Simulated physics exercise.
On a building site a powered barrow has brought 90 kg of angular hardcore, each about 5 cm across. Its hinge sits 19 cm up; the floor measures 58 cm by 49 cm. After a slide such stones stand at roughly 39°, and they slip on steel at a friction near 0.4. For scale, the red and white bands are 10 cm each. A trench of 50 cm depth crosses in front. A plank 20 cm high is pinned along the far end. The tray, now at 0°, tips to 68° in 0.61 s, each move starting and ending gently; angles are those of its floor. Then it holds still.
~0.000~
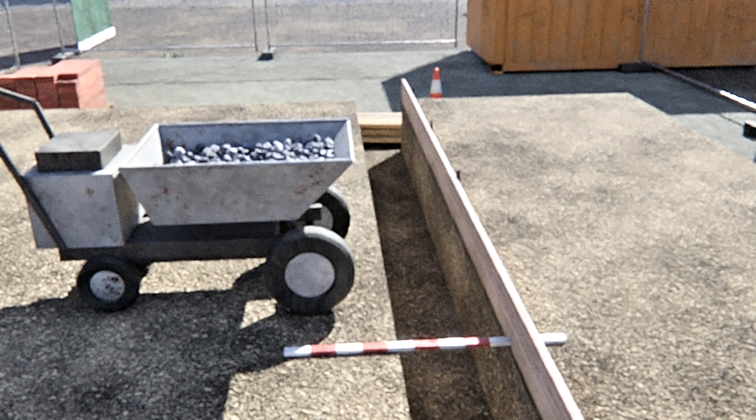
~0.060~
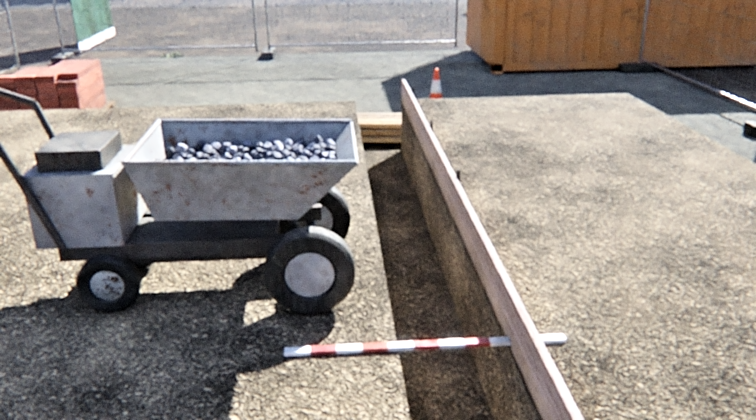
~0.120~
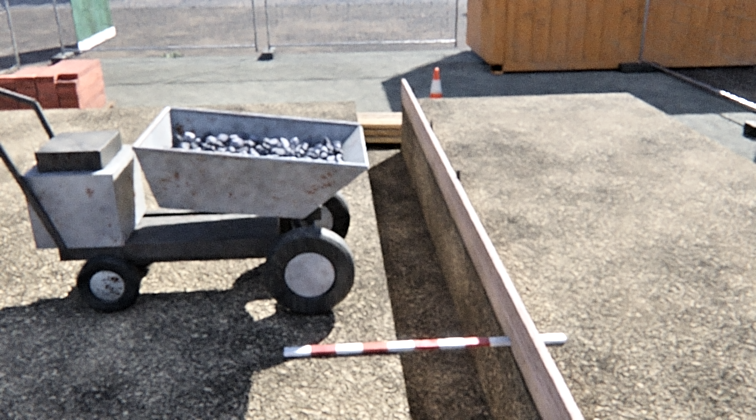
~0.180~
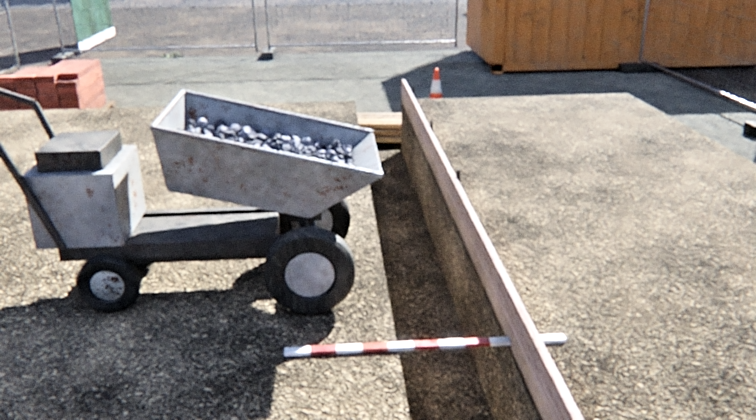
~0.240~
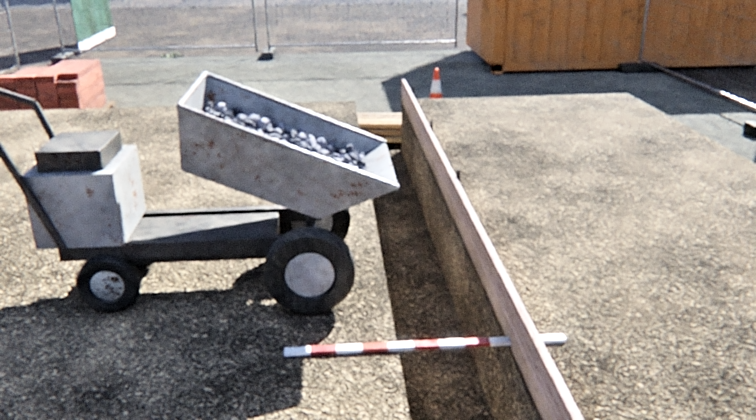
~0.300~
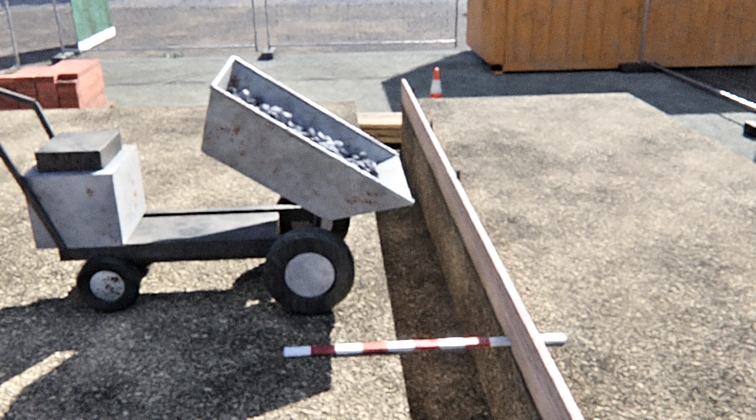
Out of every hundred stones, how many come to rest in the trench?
Some 93 per cent of it.
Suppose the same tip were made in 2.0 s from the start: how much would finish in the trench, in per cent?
In that case some 100 per cent.
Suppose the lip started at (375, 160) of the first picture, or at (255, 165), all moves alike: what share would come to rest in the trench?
First some 75, then 70 per cent.
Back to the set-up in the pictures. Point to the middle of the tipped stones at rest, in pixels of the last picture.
Around (448, 352).
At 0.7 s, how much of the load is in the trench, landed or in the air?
Some 15 per cent.
After 0.5 s the floor is at 58°; 100 % in the tray; the foremost stones are at (405, 213).
After 0.7 s the floor is at 68°; 85 % in the tray, 15 % in the trench; the foremost stones are at (478, 273).
After 1.1 s the floor is at 68°; 22 % in the tray, 71 % in the trench, 7 % past the trench; the foremost stones are at (592, 267).
After 3.0 s the floor is at 68°; 0 % in the tray, 93 % in the trench, 7 % past the trench; the foremost stones are at (659, 267).
